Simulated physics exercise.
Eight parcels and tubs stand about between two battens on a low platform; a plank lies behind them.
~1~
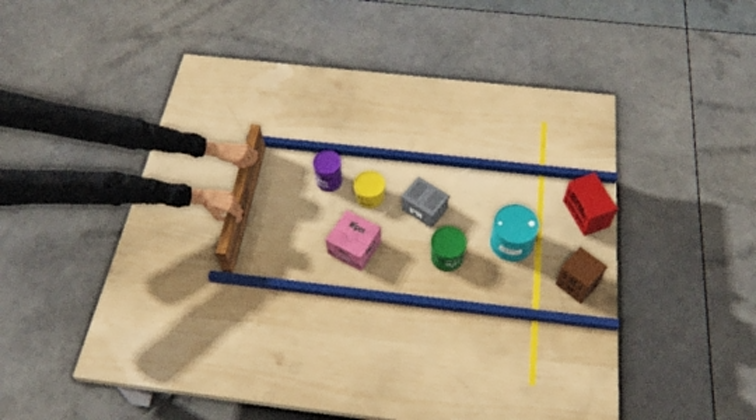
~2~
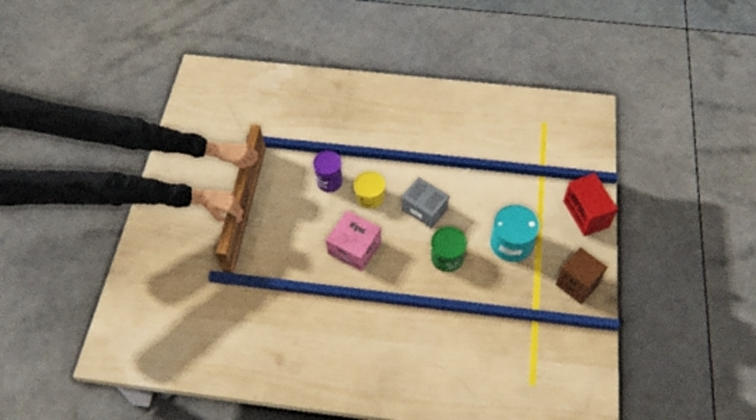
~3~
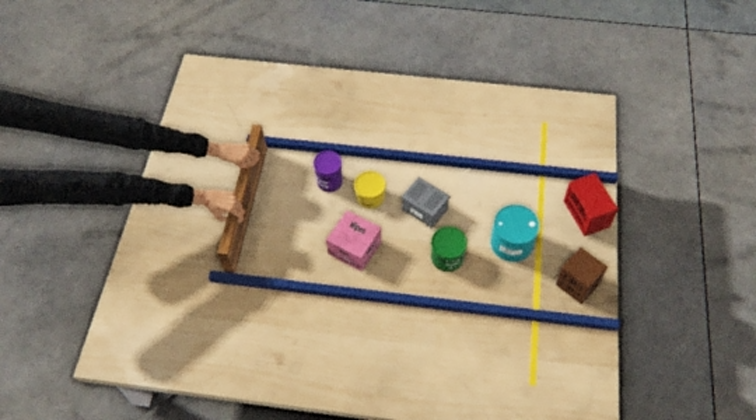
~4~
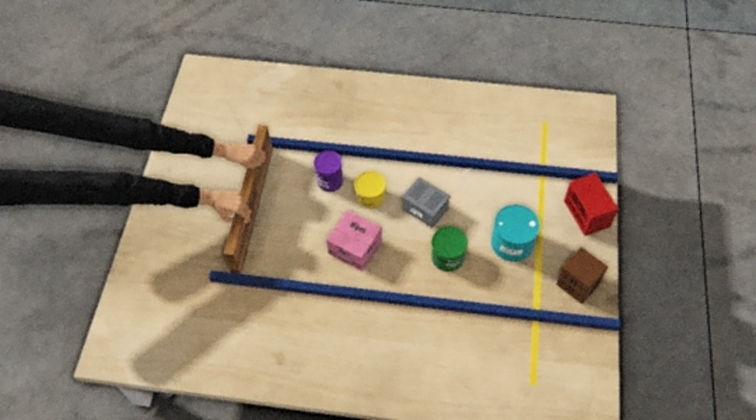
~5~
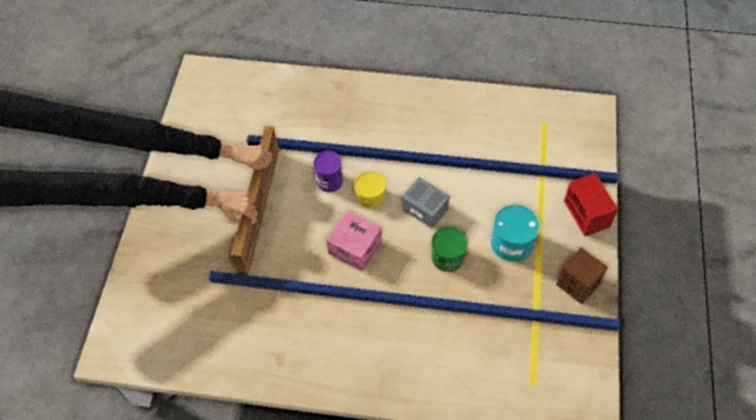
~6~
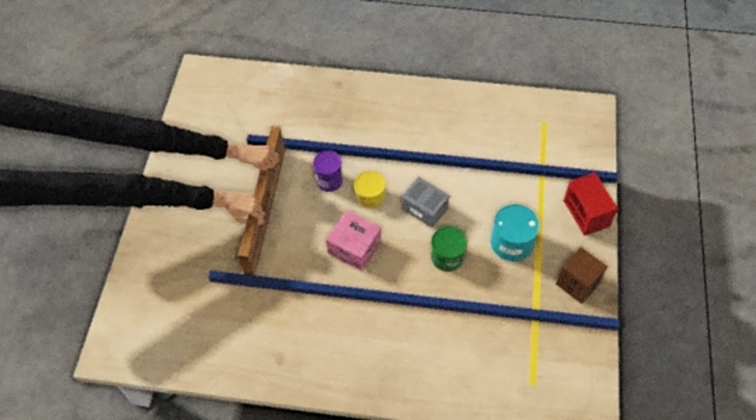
A brown plank, held by two dark-sleeved arms reaching in from the left, slides slightly rightward between two blue battens. Seen from above, the pale wooden platform on a grey floor holds purple, yellow and green tubs, pink and grey boxes, and a turquoise canister near a yellow line, with red and brown crates beyond it at right. The objects and camera stay still.
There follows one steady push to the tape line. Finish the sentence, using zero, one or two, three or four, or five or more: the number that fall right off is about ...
The number that fall right off is about one or two.
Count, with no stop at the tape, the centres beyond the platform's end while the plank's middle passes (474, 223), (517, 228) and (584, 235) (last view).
First 0, next 0, last 5.
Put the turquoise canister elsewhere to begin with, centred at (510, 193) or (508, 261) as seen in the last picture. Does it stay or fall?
It keeps its place, then topples off.
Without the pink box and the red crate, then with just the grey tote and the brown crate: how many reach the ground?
First try 0, second try 0.
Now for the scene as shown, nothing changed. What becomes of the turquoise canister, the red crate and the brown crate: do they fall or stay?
Here is how it goes: The turquoise canister ends up below, the red crate remains aboard, the brown crate ends up below.
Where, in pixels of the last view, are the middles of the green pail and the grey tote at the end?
The green pail settles near (599, 272); as for the grey tote, near (593, 232).
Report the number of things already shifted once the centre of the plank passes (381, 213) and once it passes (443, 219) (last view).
First position 4; second position 6.
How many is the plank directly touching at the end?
The count in contact is 3.
Early on, none off yet; red crate at rest near (590, 204); brown crate at rest near (581, 276); turquoise canister at rest near (514, 233).
A while later, none off yet; red crate at rest near (590, 204); brown crate travelled a little near (589, 279); turquoise canister travelled about its own width near (578, 243).
Finally, the number that fall off is one or two; lost, turquoise canister and brown crate.
